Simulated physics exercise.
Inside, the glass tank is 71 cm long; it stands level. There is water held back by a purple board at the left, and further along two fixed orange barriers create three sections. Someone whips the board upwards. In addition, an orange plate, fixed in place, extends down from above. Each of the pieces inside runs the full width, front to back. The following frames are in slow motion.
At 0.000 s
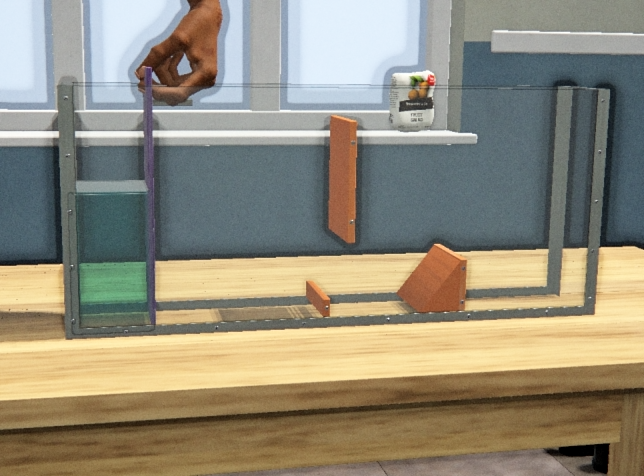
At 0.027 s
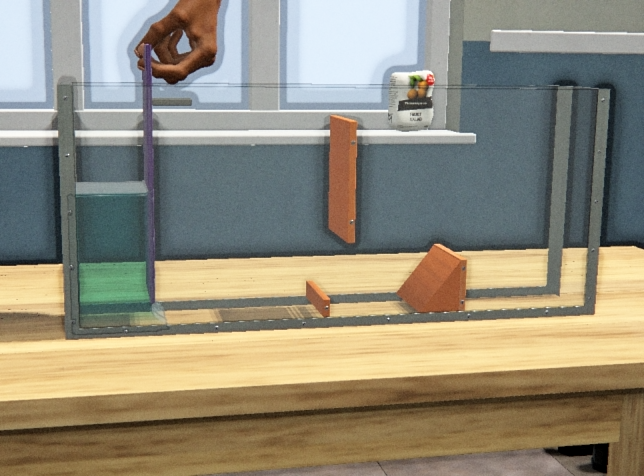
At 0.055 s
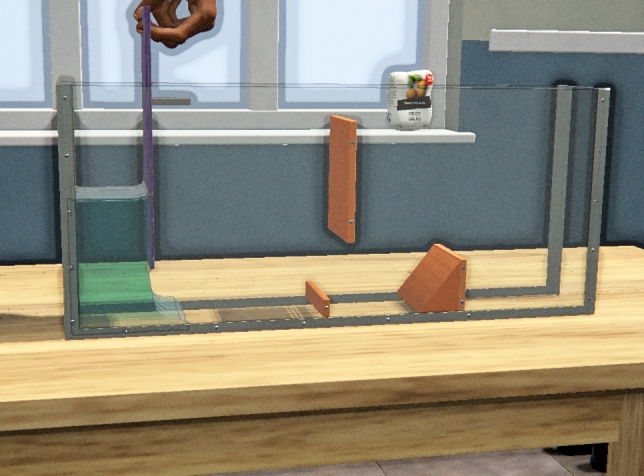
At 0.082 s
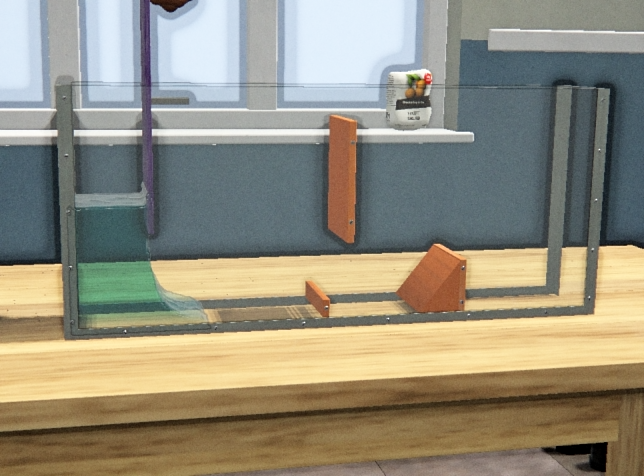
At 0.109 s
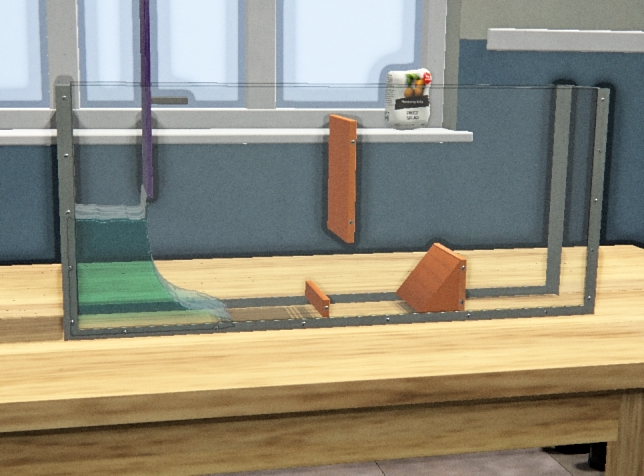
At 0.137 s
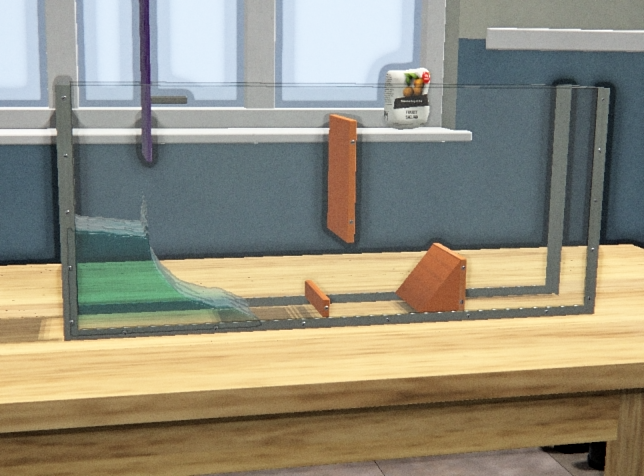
A hand pulls a purple board upward at the left of a glass tank, and the greenish water behind it slumps and spreads rightward along the floor, its front still short of a small orange barrier.
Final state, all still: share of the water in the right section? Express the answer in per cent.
About 16 out of 100.
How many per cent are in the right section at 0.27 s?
Roughly 0 per cent of the liquid is there.
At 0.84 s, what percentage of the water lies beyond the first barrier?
By then it's close to 58 %.
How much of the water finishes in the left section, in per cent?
Around 58 percent.
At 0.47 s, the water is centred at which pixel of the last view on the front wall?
The centre of mass sits near (312, 294) on the front wall.
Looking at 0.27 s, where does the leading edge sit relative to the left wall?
Front distance: Approx. 40 cm.
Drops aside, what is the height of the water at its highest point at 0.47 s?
About 9.5 cm.
After 0.27 s 11 per cent is beyond the first barrier and 0 beyond the second.
After 0.47 s 44 per cent is beyond the first barrier and 13 beyond the second.
After 0.84 s 58 per cent is beyond the first barrier and 15 beyond the second.
In the end the left section holds 59, the middle 26 and the right 15 per cent.
